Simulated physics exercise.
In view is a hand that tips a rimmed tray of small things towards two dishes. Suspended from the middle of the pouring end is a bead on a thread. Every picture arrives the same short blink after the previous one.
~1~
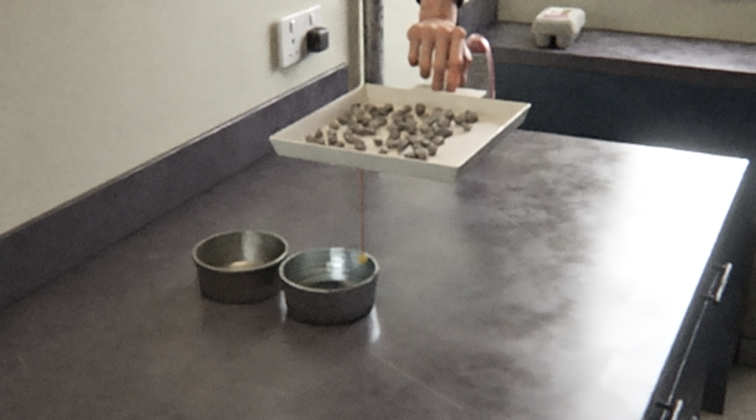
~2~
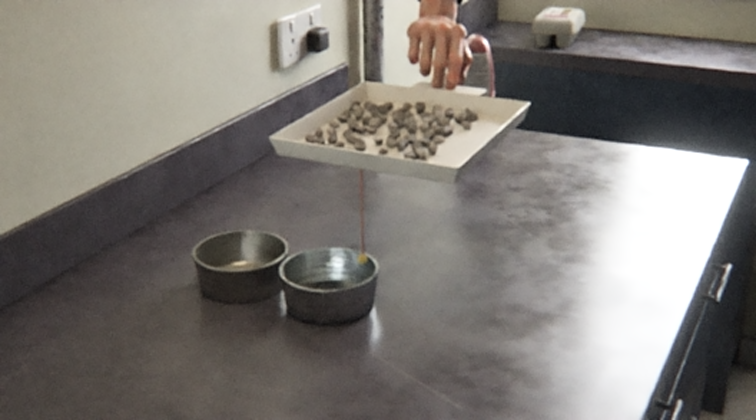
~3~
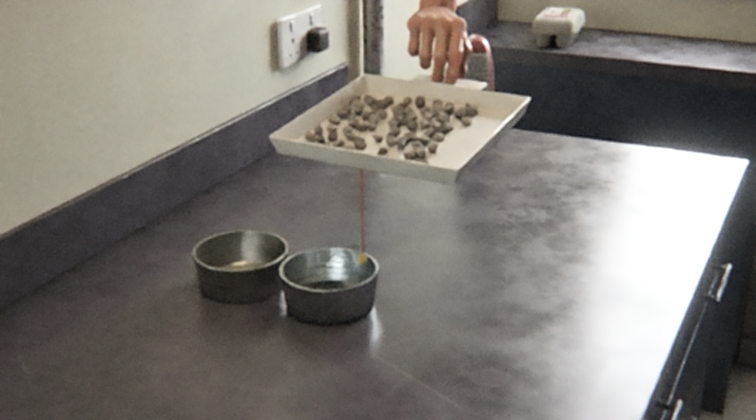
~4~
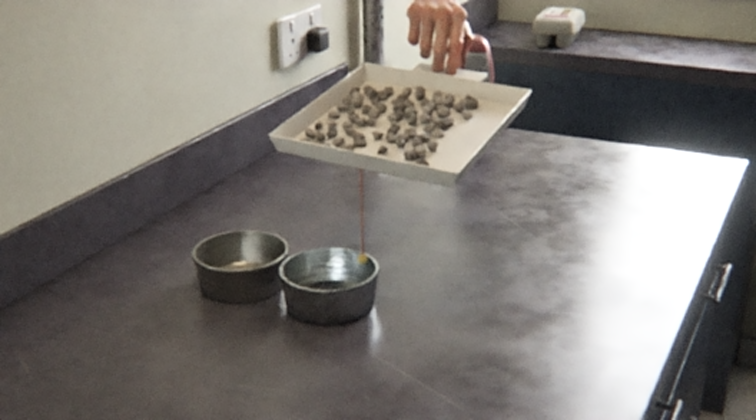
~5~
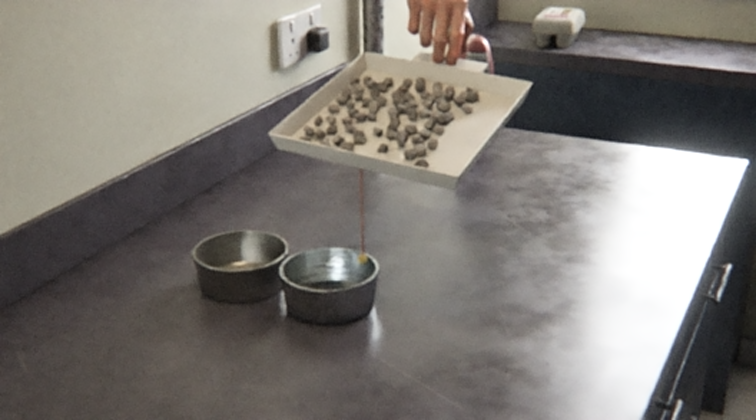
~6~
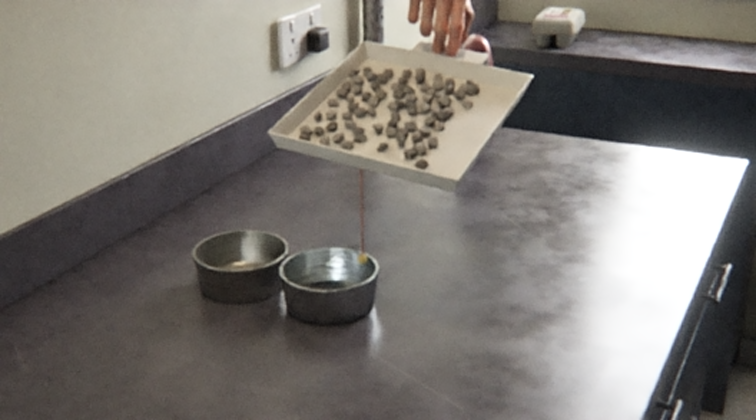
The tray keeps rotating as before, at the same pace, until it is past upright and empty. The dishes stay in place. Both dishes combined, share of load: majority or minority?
Most of it finds no dish.
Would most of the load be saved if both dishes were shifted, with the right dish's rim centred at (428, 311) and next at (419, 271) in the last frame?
Well, it comes to a greater portion at first and a lesser portion after that.
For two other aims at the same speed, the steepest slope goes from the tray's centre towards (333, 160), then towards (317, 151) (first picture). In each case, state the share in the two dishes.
Close to 80 percent first and close to 60 percent second.
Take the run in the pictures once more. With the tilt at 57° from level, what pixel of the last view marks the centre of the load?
In the last view the centre sits at roughly (408, 162).
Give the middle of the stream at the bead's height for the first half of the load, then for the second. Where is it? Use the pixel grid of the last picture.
Initially about (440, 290); subsequently about (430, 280).
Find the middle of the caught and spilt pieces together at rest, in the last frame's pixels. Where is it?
Last view, centre at rest - approx. (423, 336).
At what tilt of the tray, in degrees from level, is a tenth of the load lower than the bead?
Roughly 70 degrees at that moment.
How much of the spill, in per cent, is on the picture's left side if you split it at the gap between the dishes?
Roughly 0 percent.
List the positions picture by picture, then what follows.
Corners of the pouring end near (277, 137) and (454, 164), level; middle of the load near (393, 128), bits of gravel; left dish near (216, 282); right dish near (306, 303); bead on its thread near (363, 259), in the first picture.
Corners of the pouring end near (277, 136) and (454, 164), level; middle of the load near (393, 127), in the second picture.
Corners of the pouring end near (277, 135) and (454, 166), tipped barely, lowest at the right corner; middle of the load near (393, 123), in the third picture.
Corners of the pouring end near (277, 133) and (454, 169), tipped a little, lowest at the right corner; middle of the load near (393, 118), in the fourth picture.
Corners of the pouring end near (277, 132) and (454, 172), tipped a little, lowest at the right corner; middle of the load near (393, 112), in the fifth picture.
Corners of the pouring end near (276, 130) and (454, 175), tipped a little, lowest at the right corner; middle of the load near (393, 107); left dish near (216, 282); right dish near (306, 303), in the sixth picture.
Shortly afterwards, tray tipped steeply; all but a few on the tray; a little in the air.
Next, tray tipped right over; near half on the tray; near a third outside both; near a quarter in the air.
Some moments later, tray tipped past a quarter turn; the whole lot outside both.
In the end, tray tipped past a quarter turn; none at all in the right dish; none at all in the left dish; the whole lot outside both.
